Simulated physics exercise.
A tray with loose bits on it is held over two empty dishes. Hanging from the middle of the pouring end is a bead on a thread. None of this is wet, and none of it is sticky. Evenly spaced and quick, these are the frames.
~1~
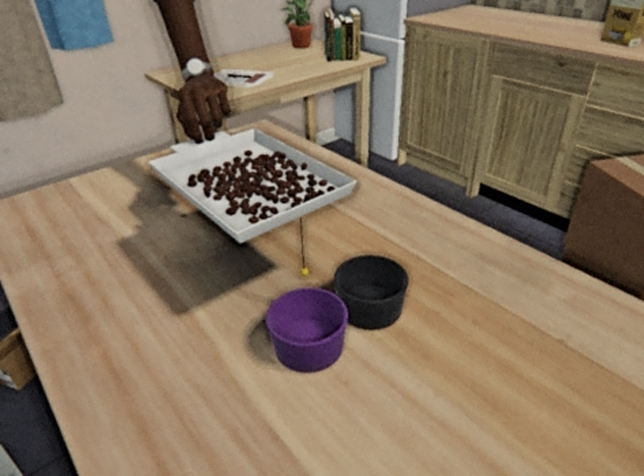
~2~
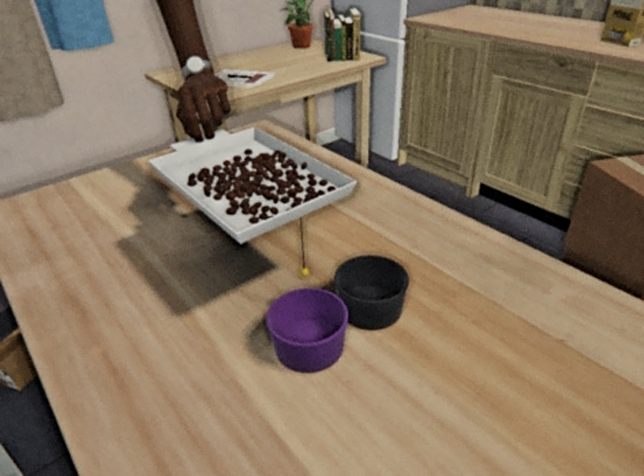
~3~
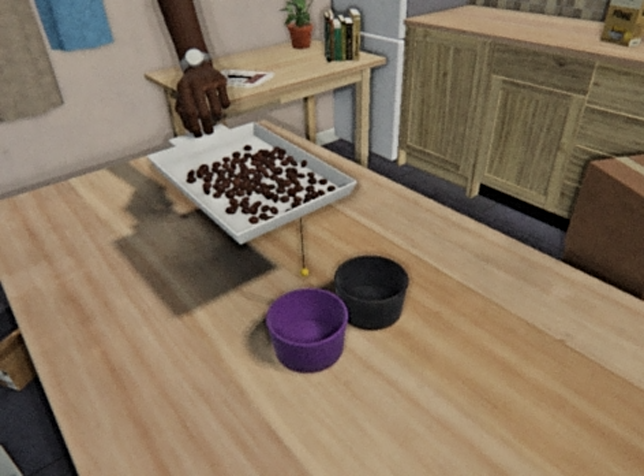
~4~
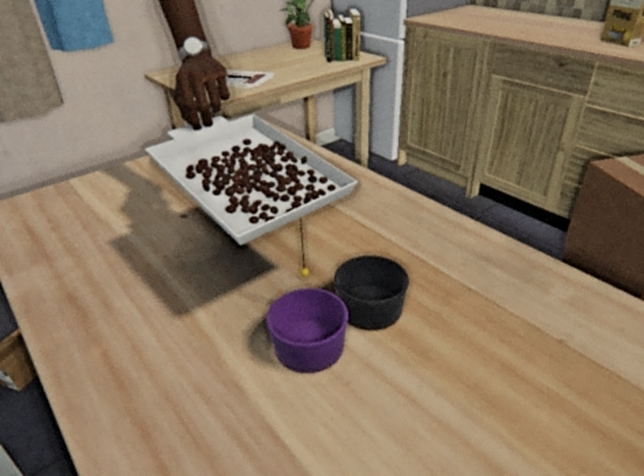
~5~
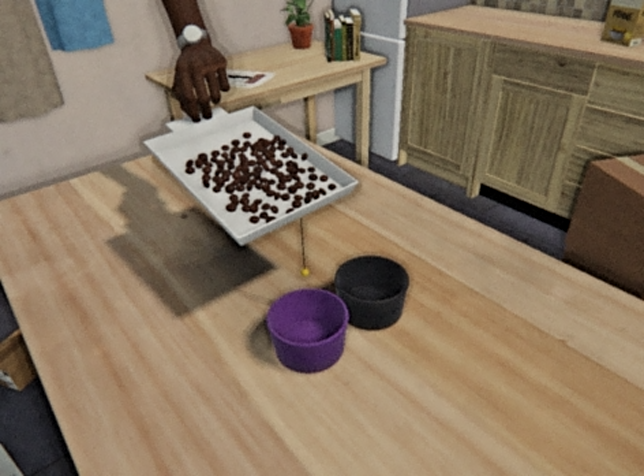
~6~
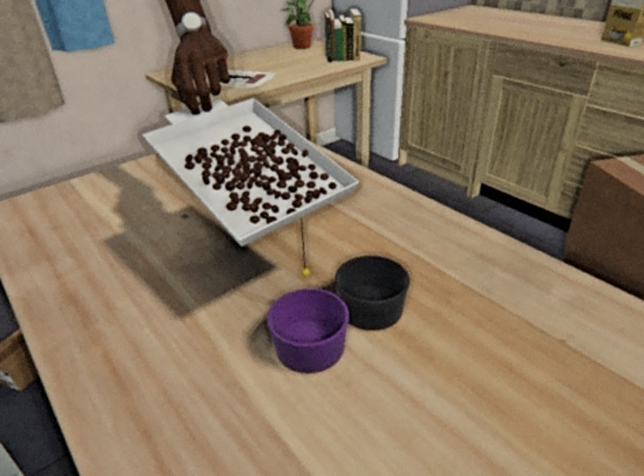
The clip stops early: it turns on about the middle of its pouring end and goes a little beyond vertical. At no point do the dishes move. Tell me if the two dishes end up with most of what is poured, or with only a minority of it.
Most of it.
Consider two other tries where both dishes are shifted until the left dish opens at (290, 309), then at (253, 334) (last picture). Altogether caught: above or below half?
Past half, then past half.
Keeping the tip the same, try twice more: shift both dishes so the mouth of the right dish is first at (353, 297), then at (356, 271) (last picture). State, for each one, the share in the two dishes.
That makes 90 per cent, followed by 60 per cent.
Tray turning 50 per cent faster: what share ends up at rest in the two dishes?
Roughly 70 in a hundred.
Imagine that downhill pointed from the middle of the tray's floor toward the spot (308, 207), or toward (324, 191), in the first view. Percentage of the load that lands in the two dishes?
The first try gives close to 90 percent; the next gives 40 percent.
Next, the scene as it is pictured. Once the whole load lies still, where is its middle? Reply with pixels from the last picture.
Near (305, 346).
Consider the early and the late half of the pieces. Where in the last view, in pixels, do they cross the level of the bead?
First near (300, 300), later near (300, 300).
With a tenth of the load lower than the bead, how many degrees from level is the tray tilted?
Angle reached: About 80°.
Shortly afterwards, tray tipped steeply; the whole lot on the tray.
Next, tray tipped right over; near a quarter on the tray; near a third in the left dish; a little in the right dish; near a quarter outside both; near a quarter in the air.
Some moments later, tray tipped past a quarter turn; near half in the left dish; a little in the right dish; near a third outside both.
In the end, tray tipped past a quarter turn; near half in the left dish; a little in the right dish; near a third outside both.
